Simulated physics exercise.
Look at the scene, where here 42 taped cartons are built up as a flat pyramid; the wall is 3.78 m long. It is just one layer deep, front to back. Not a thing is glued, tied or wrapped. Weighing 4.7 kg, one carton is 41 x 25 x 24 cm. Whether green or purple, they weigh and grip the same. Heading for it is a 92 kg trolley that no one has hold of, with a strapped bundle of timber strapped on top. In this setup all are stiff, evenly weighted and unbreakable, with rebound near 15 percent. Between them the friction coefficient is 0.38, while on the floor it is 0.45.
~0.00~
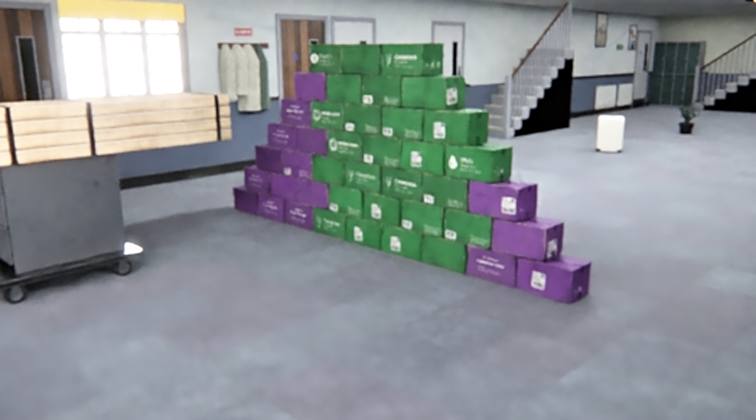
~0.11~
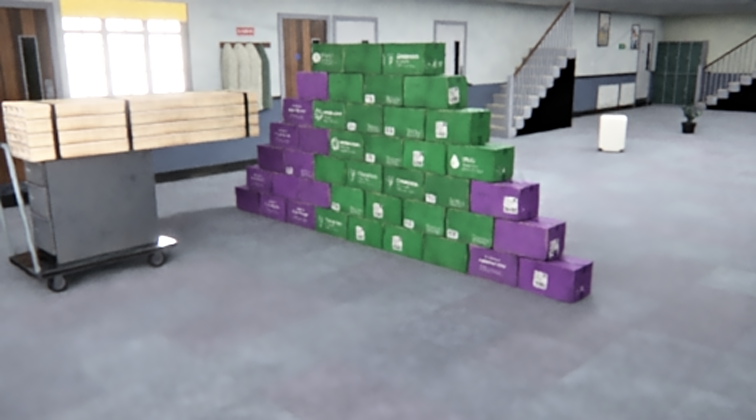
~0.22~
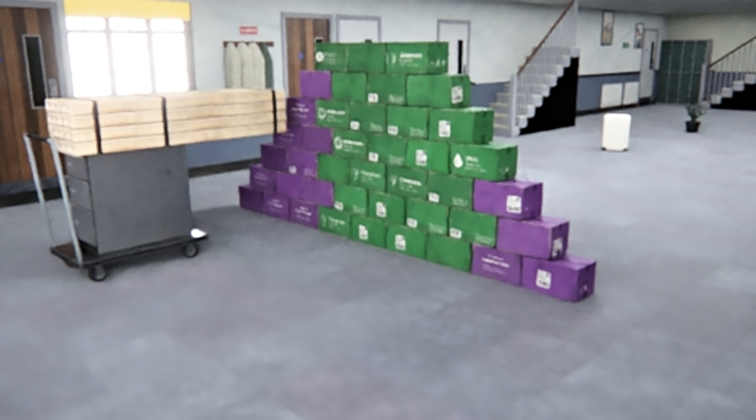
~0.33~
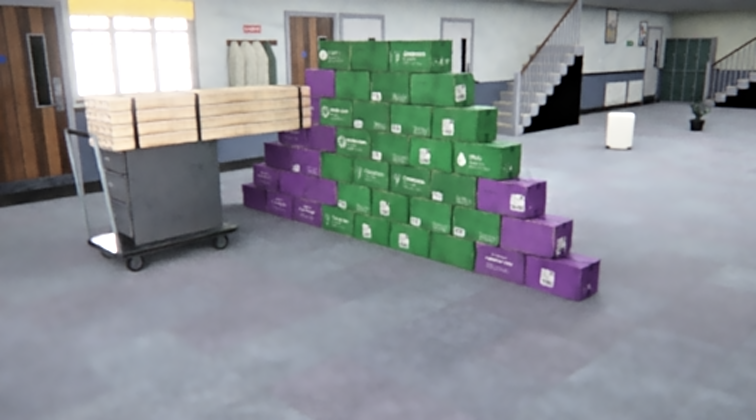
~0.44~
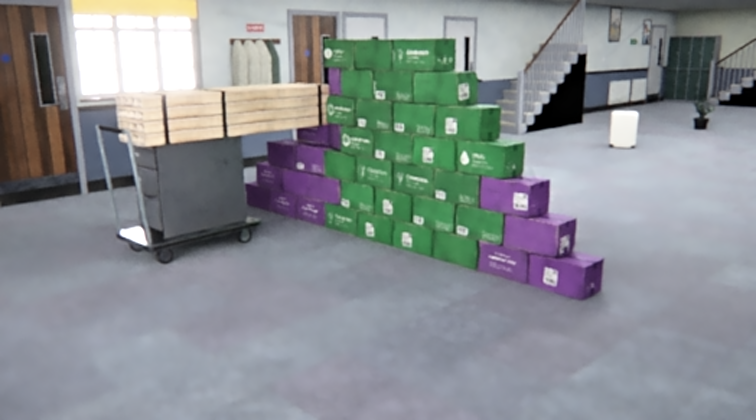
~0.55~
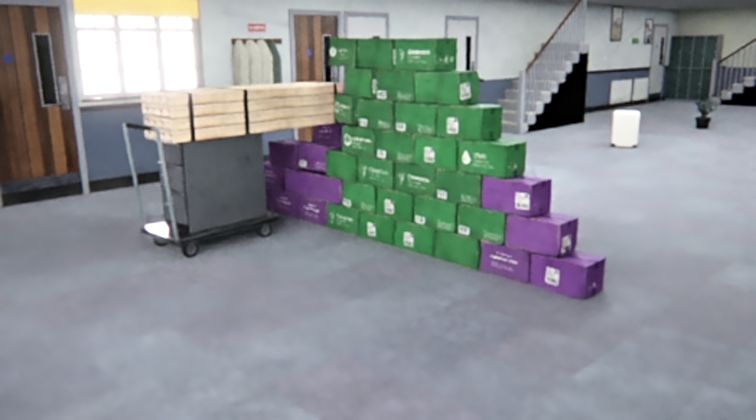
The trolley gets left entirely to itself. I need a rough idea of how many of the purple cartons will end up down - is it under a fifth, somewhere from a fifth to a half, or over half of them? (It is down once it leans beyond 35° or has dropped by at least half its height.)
A fifth or more, half at most.
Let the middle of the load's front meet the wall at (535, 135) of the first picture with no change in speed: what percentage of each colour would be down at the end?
Then purple ends 10 per cent down and green 0 per cent.
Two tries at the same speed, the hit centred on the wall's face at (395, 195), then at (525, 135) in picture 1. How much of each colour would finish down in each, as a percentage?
First try then second: Purple 0 and 0, green 10 and 0 per cent.
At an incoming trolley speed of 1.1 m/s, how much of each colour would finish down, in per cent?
Share down, in per cent: Purple 30, green 20.
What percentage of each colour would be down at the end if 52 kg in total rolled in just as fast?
In that case purple comes to 30 and green to 20 percent.
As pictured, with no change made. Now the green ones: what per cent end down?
Green 20 per cent.
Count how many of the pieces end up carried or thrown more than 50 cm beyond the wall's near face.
Around 12, give or take.
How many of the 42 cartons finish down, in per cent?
I'd put it at roughly 20 per cent of them.
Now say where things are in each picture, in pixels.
In the first frame (each place is the centre of the face we see best; the camera pans a little), load (224, 108) 72 cm short of the wall; top purple carton (309, 87); top green carton (325, 59); all as stacked.
In the second frame, load (252, 106) 46 cm short of the wall; top purple carton (311, 86).
In the third frame, load (280, 103) 21 cm short of the wall; top purple carton (315, 85).
In the fourth frame, load (305, 99) 29 mm into the wall's line; top purple carton (319, 83); 2 have shifted.
In the fifth frame, load (325, 97) 23 cm into the wall's line; top purple carton (333, 80) moved 17 cm; steepest lean 8°, the carton at (310, 129); 6 have shifted.
In the sixth frame, load 42 cm into the wall's line; top green carton (341, 52) moved 59 mm; steepest lean 24°, the carton at (325, 133); 8 have shifted.
By 0.96 s, load 1.05 m past the wall's line, still rolling; 3 of the 16 purple cartons down (3 of 42 in all colours); top purple carton tilted 33°, 17 cm lower; top green carton tilted 25°.
By 1.42 s, load 1.32 m past the wall's line, still rolling; 5 of the 16 purple cartons down (9 of 42 in all colours); top purple carton on its side; top green carton tilted 33°, 1.05 m lower.
When it is over (3.5 s), load 1.37 m past the wall's line, stopped; 5 of the 16 purple cartons down (9 of 42 in all colours); top purple carton on its side; top green carton upside down. That is 31 per cent. In pixels of the last frame, middles, top purple carton near (448, 194), top green carton near (520, 185).
